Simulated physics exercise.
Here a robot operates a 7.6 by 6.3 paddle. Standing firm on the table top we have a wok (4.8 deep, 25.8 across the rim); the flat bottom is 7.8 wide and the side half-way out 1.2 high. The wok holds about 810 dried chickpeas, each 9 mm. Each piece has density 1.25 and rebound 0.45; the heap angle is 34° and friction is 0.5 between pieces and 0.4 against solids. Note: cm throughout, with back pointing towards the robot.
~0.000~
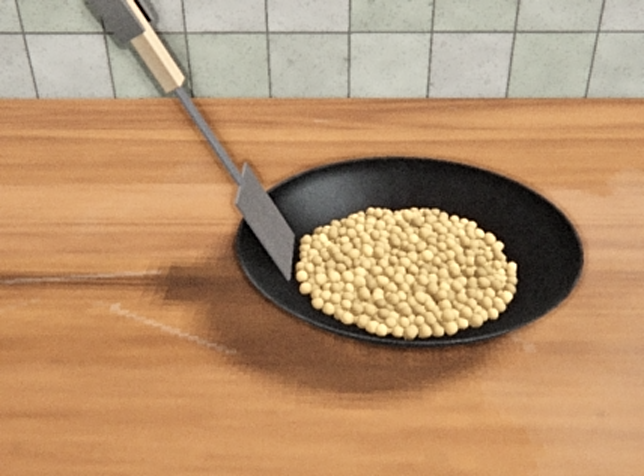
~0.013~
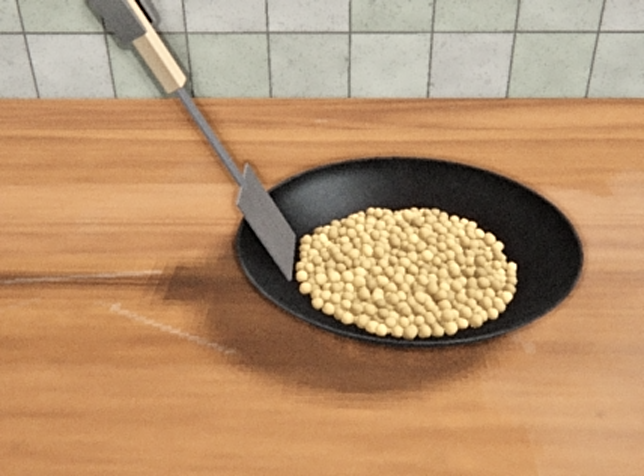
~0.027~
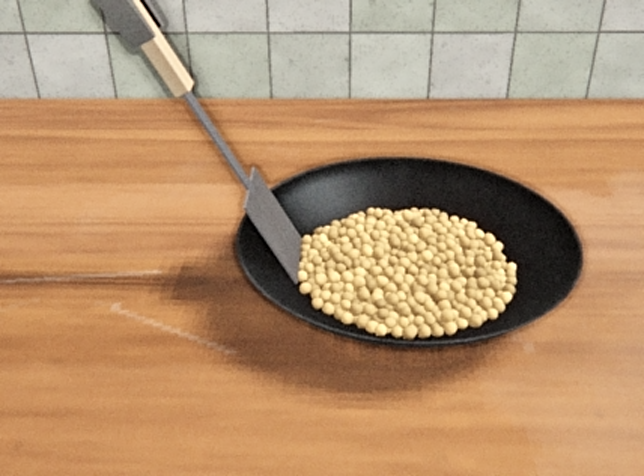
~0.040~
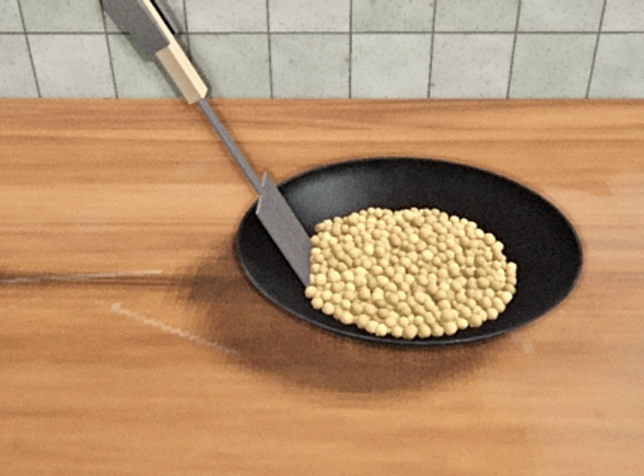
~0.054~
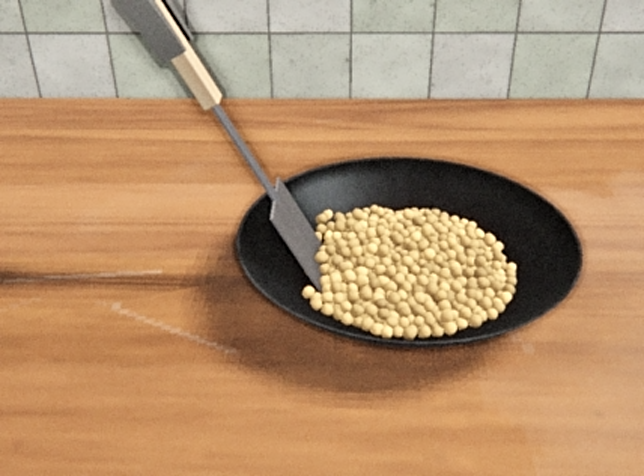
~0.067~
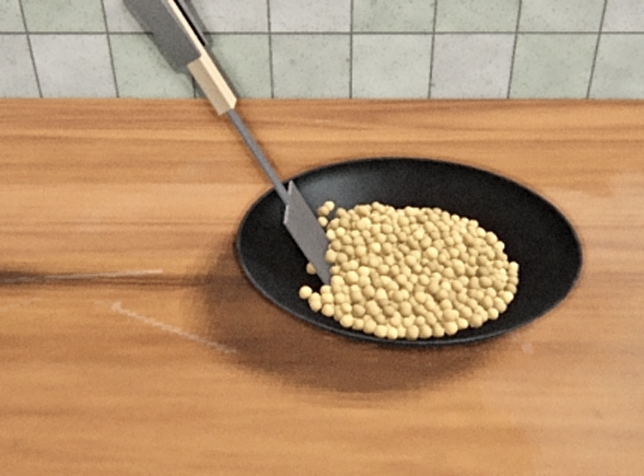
On a wooden table top in front of a pale green and white tiled wall, seen from slightly above by a still camera, a black wok sits right of centre. It holds a heap of pale yellow chickpeas, and a grey paddle with a beige and dark grey handle slants in from the upper left. The paddle slides a short way right into the heap, nudging chickpeas at its left edge while a few slip around the blade.
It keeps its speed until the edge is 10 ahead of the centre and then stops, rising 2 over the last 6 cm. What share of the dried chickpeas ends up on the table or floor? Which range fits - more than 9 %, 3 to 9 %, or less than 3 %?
The range that fits is more than 9 %.
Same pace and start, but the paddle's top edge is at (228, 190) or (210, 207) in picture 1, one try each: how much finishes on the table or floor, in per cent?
I'd say near 30 per cent for the first and near 25 per cent for the second.
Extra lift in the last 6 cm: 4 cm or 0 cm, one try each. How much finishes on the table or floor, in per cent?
Roughly 25 per cent, then 35 per cent.
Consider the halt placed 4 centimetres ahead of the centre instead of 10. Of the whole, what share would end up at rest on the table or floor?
With that change, I'd expect about 0 per cent.
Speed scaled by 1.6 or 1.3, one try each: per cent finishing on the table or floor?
I'd say near 40 and then near 35 per cent.
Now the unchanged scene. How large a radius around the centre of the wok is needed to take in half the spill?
28 cm.
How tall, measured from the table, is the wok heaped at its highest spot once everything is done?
Roughly 4.5 centimetres.
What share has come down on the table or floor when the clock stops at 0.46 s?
About 30 per cent.
By 0.14 s, sloping 62°, highest piece 7 above the table; 806 in the wok.
By 0.22 s, sloping 62°, highest piece 13 above the table; 805 in the wok, 1 on the blade or in flight.
By 0.46 s, sloping 62°, highest piece 6 above the table; 561 in the wok, 232 on the table or floor, 13 on the blade or in flight.
By 1.51 s, sloping 62°, highest piece 4 above the table; 561 in the wok, 245 on the table or floor.
Final count, 561 in the wok, 245 on the table or floor. That is 30 % on the table or floor.
